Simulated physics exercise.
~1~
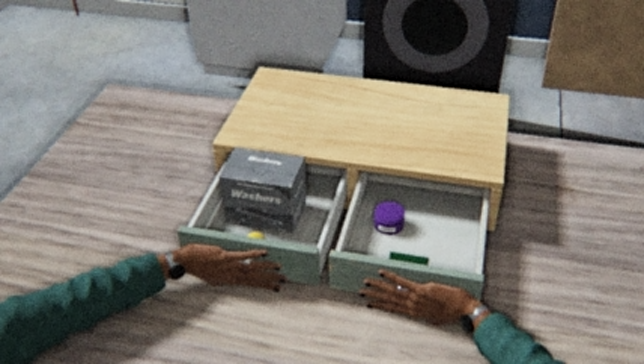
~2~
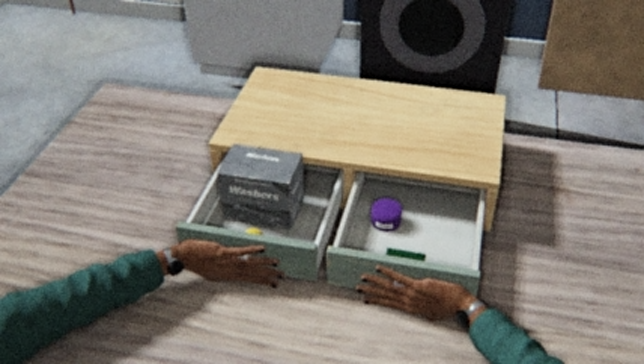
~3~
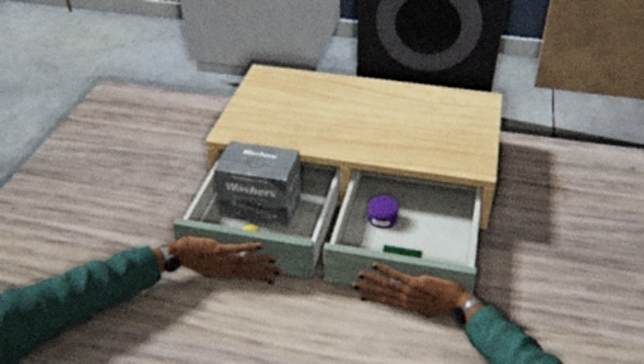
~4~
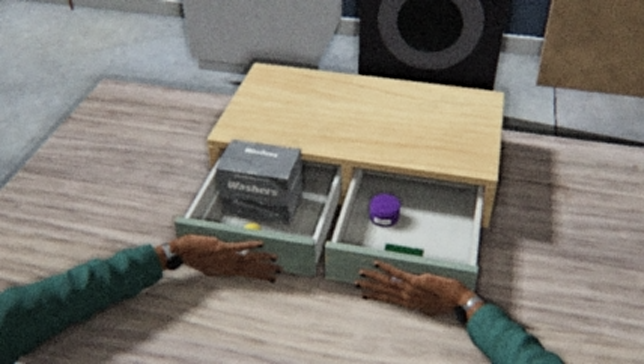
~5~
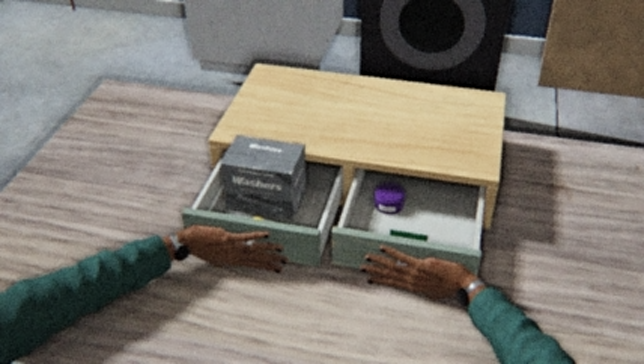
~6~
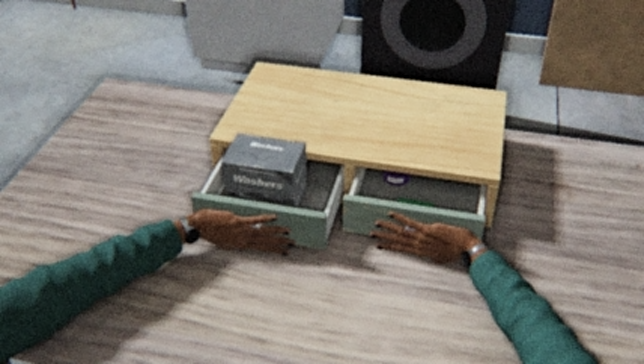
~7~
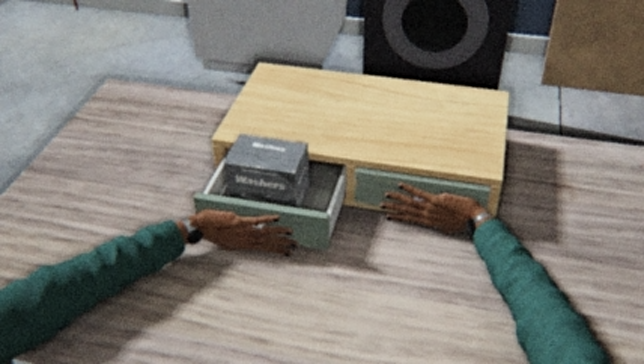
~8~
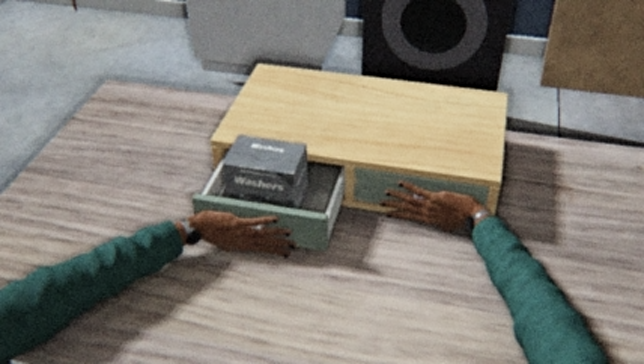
Two green-fronted drawers stand open in a small pale wooden chest, seen from above and in front on a wood-grained surface, with the view swaying slightly. The left drawer holds grey boxes labelled as washers and a small yellow item, while the right holds a purple-lidded jar and a small green object near its front. Two hands in dark green sleeves rest at the fronts, then push both drawers inward together. The left drawer stops partway, its boxes still showing, as the right keeps sliding and hides its contents. Finally, the right drawer sits shut and the left remains ajar.
